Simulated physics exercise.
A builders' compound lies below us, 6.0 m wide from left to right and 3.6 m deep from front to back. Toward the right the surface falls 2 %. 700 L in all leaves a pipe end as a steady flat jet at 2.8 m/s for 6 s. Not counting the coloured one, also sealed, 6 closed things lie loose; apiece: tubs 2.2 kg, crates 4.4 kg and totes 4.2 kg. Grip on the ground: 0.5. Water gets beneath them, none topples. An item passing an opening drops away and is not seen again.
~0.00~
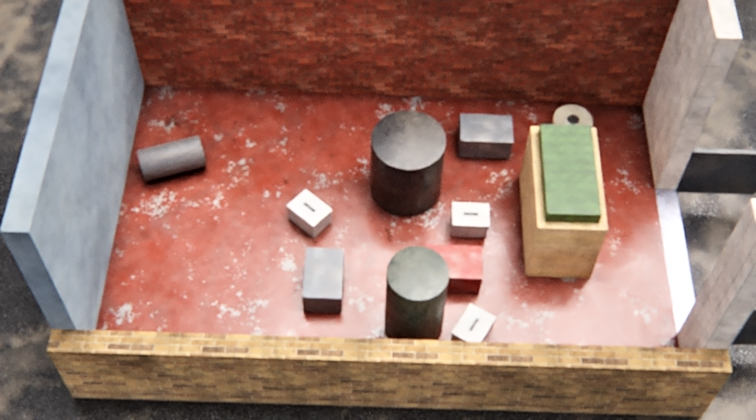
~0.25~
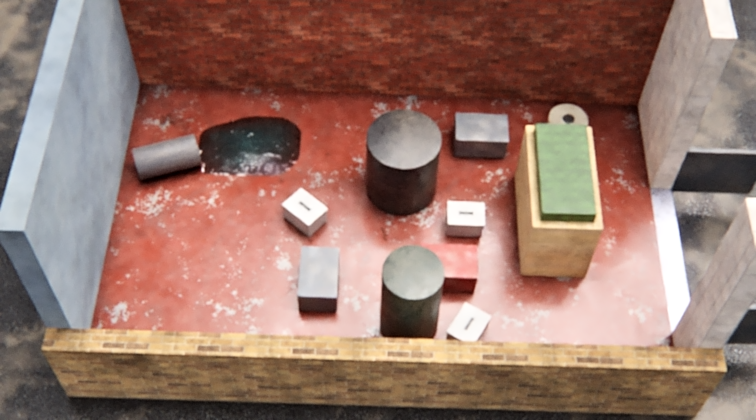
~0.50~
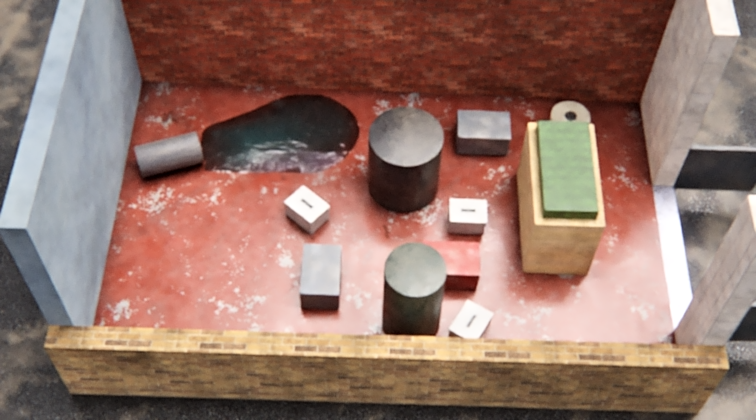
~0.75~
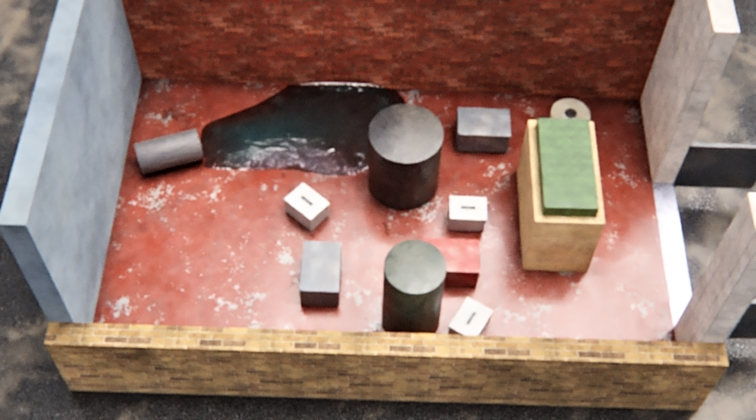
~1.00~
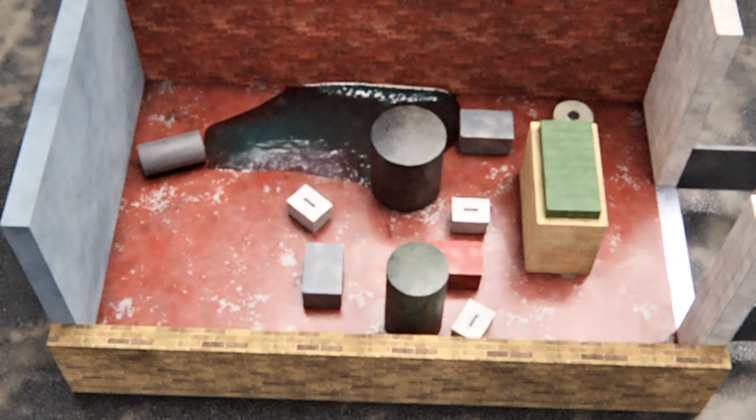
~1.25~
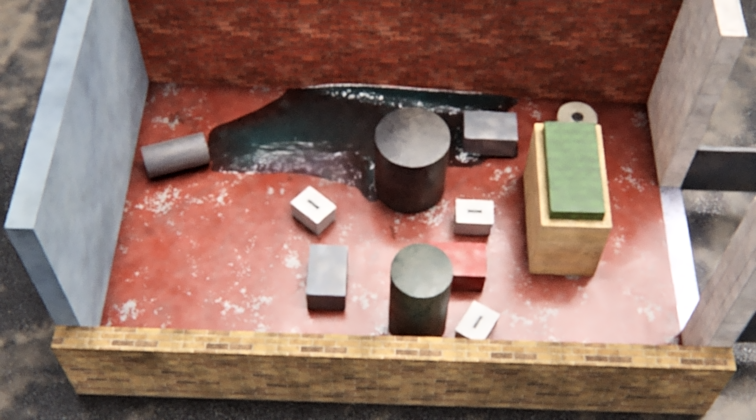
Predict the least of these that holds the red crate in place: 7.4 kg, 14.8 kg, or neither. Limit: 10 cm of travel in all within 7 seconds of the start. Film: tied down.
The lighter one.
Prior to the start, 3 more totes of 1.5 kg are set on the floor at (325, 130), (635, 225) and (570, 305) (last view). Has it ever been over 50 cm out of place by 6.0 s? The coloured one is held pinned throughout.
In the order asked: Crosses the line, crosses the line, stays inside the line.
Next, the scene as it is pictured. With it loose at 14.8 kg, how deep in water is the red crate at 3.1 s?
About 0 cm.
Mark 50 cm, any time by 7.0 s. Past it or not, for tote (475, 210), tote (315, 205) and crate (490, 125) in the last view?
Well, the first one's not that far, the next one's not that far and the last one's too far.
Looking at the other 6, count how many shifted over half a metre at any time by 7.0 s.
It works out to 2.
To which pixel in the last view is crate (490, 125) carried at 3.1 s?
(596, 146) or thereabouts.
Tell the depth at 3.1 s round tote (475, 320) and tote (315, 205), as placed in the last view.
I'd put it at 0 cm and 0 cm respectively.
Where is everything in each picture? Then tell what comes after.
The red crate at (453, 261) rests on the ground; water covers 0.0 m2; 0 of 7 have shifted, in the first frame.
The red crate at (449, 260) rests on the ground; 0.8 m2 under water; 0 of 7 have shifted, in the second frame.
The red crate at (451, 258), on the bottom; 1.5 m2 under water; 0 of 7 have shifted, in the third frame.
The red crate at (451, 255), on the bottom; 2.4 m2 under water; 0 of 7 have shifted, in the fourth frame.
The red crate at (453, 257) rests on the ground; 3.0 m2 under water; 0 of 7 have shifted, in the fifth frame.
The red crate at (457, 259) rests on the ground; 3.5 m2 under water; 0 of 7 have shifted, in the sixth frame.
After 1.8 s the red crate would be 0 cm from its start with 7.4 kg and 0 cm from its start with 14.8 kg; 0 cm of water round it then.
After 3.1 s the red crate would be 0 cm from its start with 7.4 kg and 0 cm from its start with 14.8 kg; 0 cm of water round it then.
After 4.9 s the red crate would be 0 cm from its start with 7.4 kg and 0 cm from its start with 14.8 kg; 0 cm of water round it then.
After 7.0 s the red crate would be 0 cm from its start with 7.4 kg and 0 cm from its start with 14.8 kg; 1 cm of water round it then.
